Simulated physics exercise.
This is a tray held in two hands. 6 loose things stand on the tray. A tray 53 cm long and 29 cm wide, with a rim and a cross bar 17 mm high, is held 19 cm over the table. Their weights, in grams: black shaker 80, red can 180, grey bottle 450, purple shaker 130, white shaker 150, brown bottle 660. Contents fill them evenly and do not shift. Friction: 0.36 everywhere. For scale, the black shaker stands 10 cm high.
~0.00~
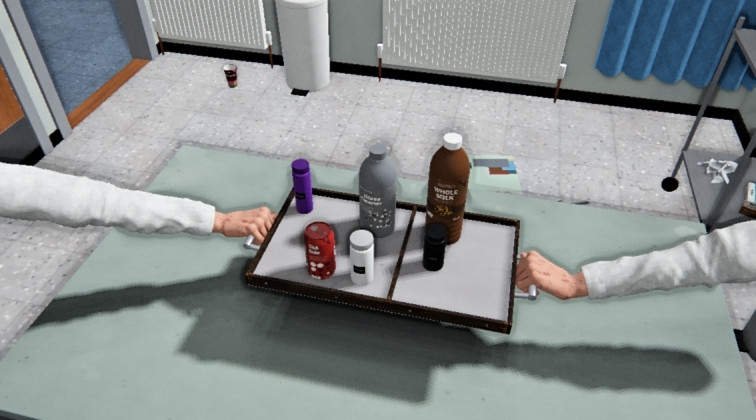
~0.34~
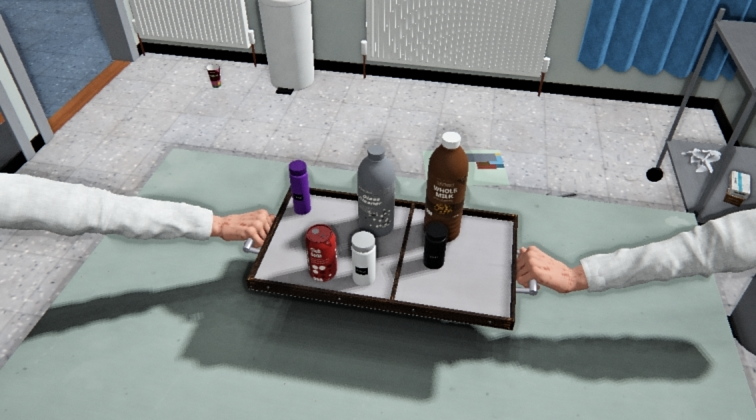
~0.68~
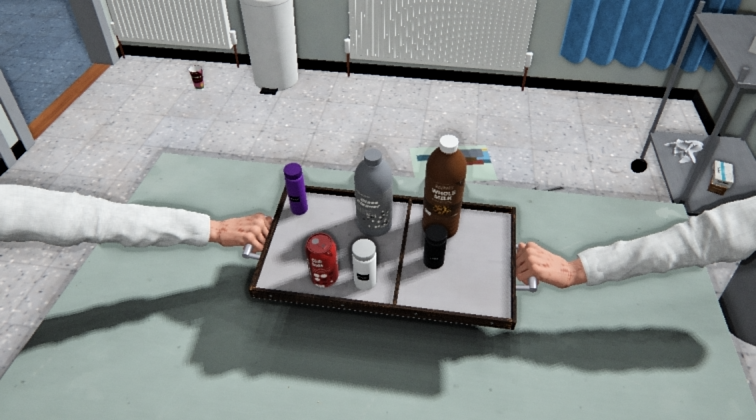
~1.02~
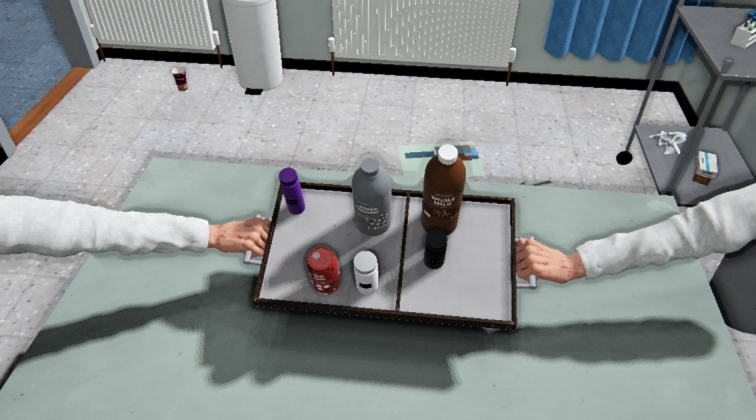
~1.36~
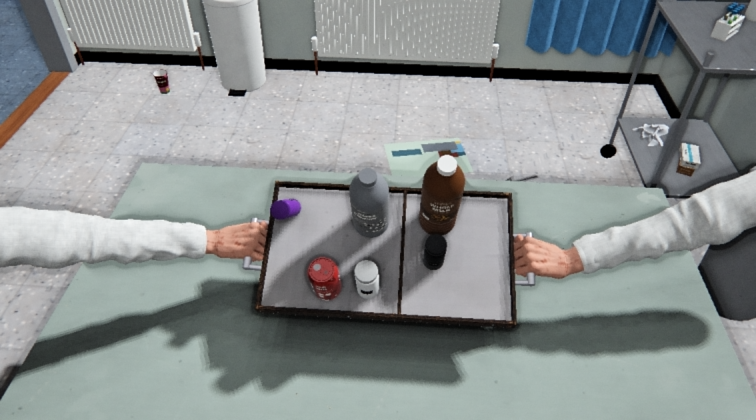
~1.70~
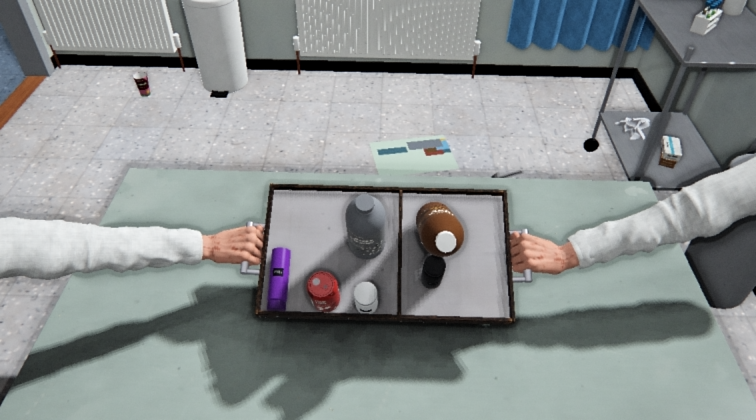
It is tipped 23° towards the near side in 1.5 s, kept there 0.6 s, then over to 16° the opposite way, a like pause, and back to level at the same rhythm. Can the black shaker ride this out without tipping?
The black shaker tips over.
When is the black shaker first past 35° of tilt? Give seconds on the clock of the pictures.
Near 1.8 s.
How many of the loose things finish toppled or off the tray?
6 of them.
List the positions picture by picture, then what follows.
Tray level; black shaker (435, 248); red can (320, 252), in the first frame.
Tray tilted 1°, near edge down; purple shaker (300, 188); white shaker (364, 259), in the second frame.
Tray tilted 7°, near edge down; brown bottle (444, 187); red can (322, 261), in the third frame.
Tray tilted 16°, near edge down; grey bottle (372, 195); purple shaker (292, 192), in the fourth frame.
Tray tilted 22°, near edge down; purple shaker (286, 209) tipped 28° against what carries it; white shaker (367, 280), in the fifth frame.
Tray tilted 23°, near edge down; black shaker (433, 272) shifted 5 cm; red can (324, 293) shifted 2 cm, in the sixth frame.
Around 2.50 s, tray tilted 20°, near edge down; black shaker, red can, grey bottle, white shaker and brown bottle now off the tray; purple shaker on its side.
Around 3.10 s, tray tilted 4°, far edge down; purple shaker on its side.
Finally (6.2 s), off the tray and tipped over, black shaker, red can, grey bottle, white shaker and brown bottle; on their side or leaning hard on the tray, purple shaker.
